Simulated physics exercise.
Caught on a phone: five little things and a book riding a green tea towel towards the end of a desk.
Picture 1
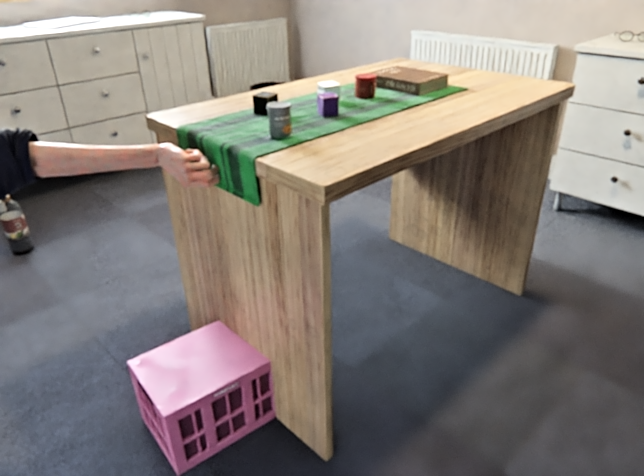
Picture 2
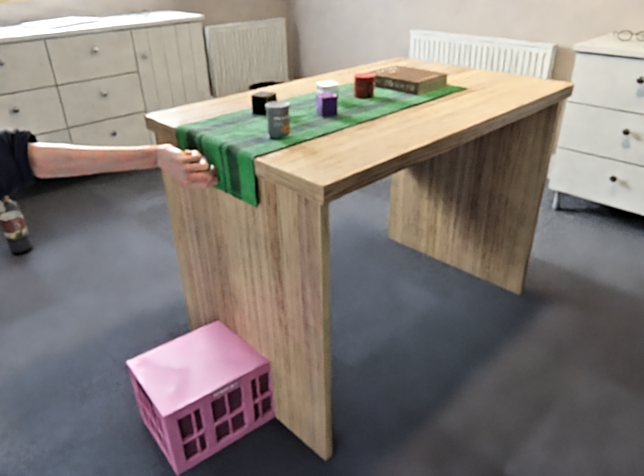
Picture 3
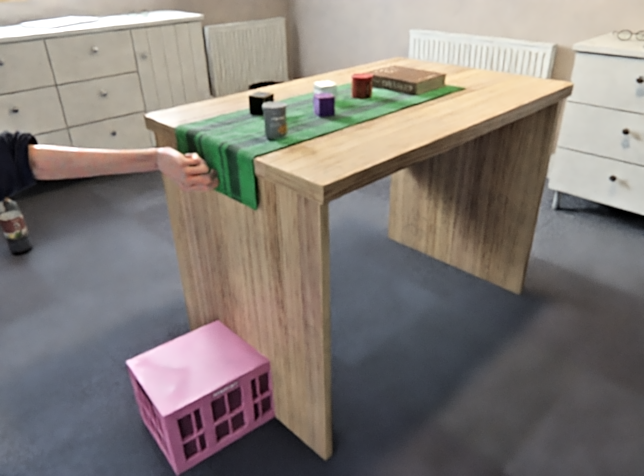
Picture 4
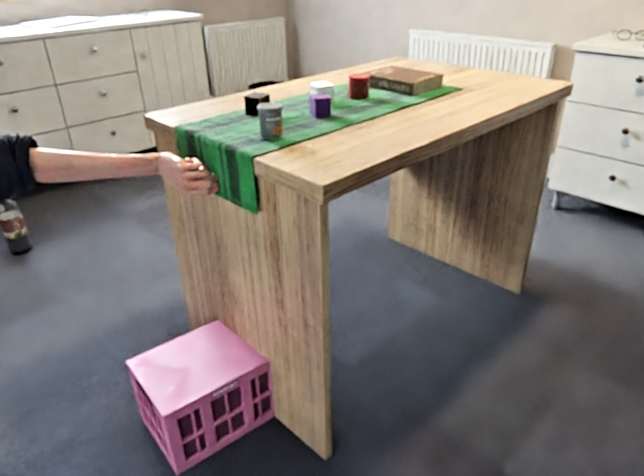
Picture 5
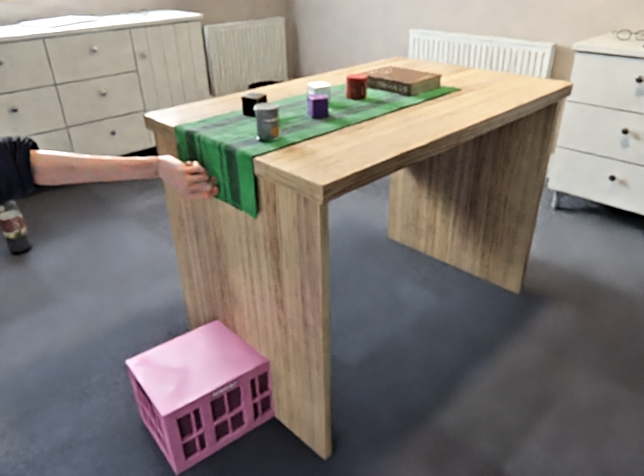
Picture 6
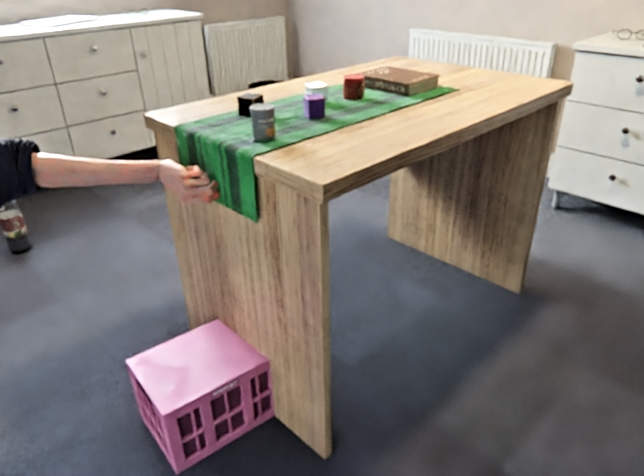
On a wooden desk above a pink crate, a hand at the left slowly drew a green striped cloth a little way over the near end, and the small pots, cubes and book on it shifted along too.
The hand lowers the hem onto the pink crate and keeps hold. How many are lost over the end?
The count of fallen things is four.
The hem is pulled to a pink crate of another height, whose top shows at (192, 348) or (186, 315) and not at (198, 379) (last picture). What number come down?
It would be 3 and 2.
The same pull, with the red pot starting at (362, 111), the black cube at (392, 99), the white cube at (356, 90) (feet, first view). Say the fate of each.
The red pot goes over; the black cube stays on; the white cube stays on.
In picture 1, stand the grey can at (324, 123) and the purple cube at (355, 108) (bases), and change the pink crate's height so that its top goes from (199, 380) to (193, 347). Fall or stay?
The grey can drops off, the purple cube survives.
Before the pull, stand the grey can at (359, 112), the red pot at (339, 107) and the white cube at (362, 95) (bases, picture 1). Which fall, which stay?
The grey can is carried off, the red pot drops off, the white cube stays on.
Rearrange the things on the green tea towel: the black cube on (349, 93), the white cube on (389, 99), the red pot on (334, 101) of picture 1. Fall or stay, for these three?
The black cube survives; the white cube holds on; the red pot comes down.
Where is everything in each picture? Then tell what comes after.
In the first picture, hem (259, 207); grey can (279, 104); black cube (265, 94); purple cube (328, 95); white cube (329, 84); red pot (366, 75); top of the crate (199, 380).
In the second picture, hem (257, 208); grey can (277, 104).
In the third picture, hem (257, 210); black cube (261, 94).
In the fourth picture, hem (258, 215); purple cube (320, 96); top of the crate (198, 380).
In the fifth picture, hem (257, 219); white cube (320, 84).
In the sixth picture, hem (258, 223); grey can (262, 107); black cube (250, 95); purple cube (314, 96); white cube (316, 85); red pot (354, 76).
Early on, hem near (222, 245); grey can gone.
Midway, hem near (227, 304); grey can, black cube and purple cube gone.
Near the end, hem on the crate; grey can, black cube, purple cube and white cube gone.
Finally, hem on the crate; grey can, black cube, purple cube and white cube gone. It carries off four.
